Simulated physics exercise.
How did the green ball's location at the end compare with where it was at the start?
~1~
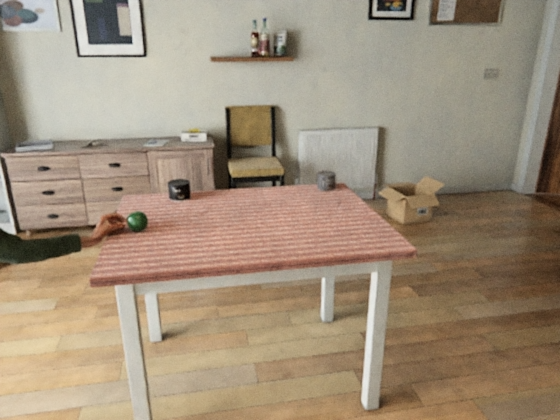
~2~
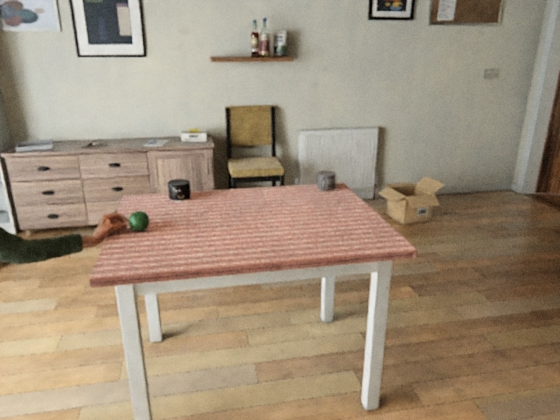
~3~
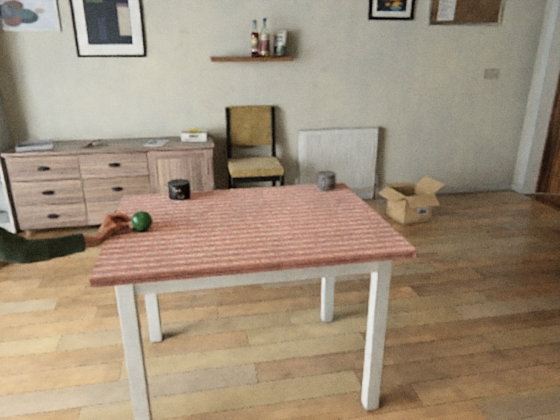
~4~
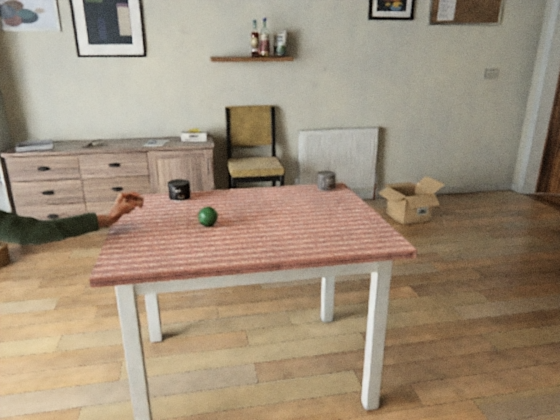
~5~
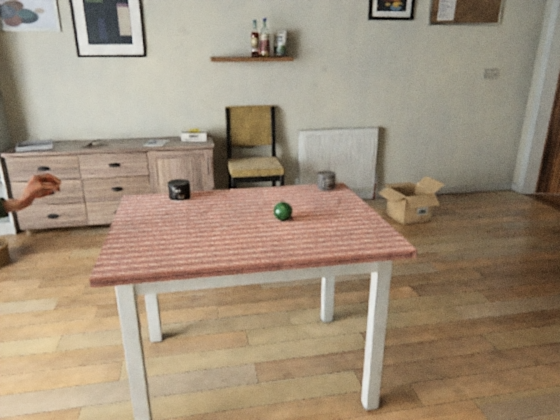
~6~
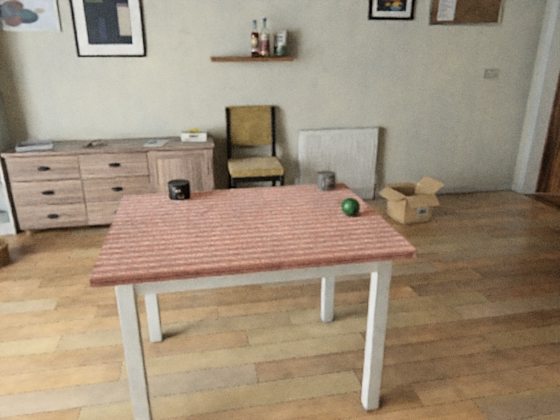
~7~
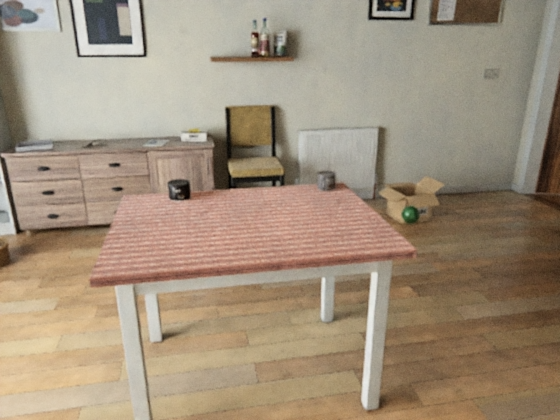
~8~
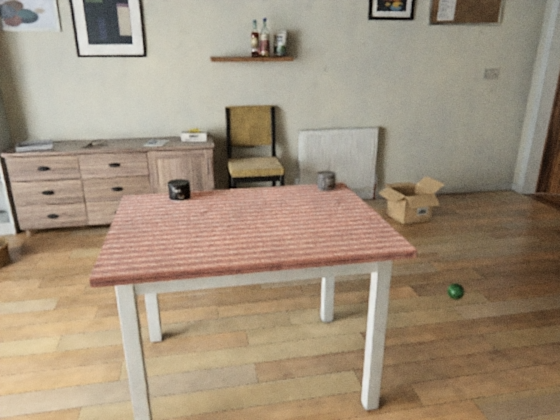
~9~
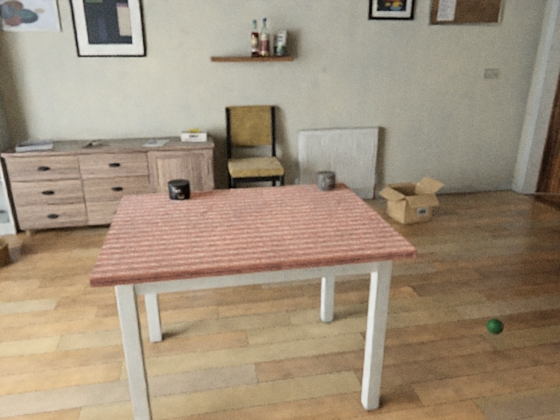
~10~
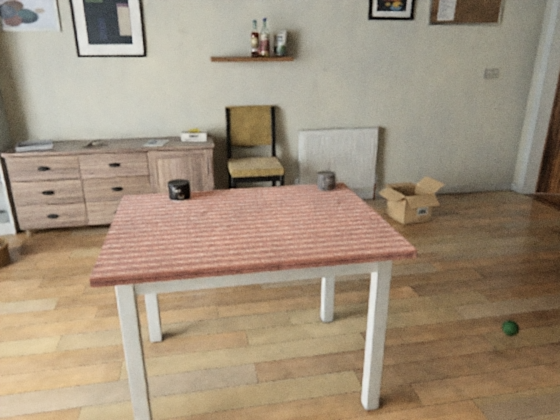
At the start the green ball was on the left part of the table by the hand, and at the end it was on the wooden floor to the right of the table.
A hand reached in from the left and pushed a green ball across a red striped table, then drew back. The ball rolled right between the viewer and two small containers, went off the edge, and ended up on the wooden floor.
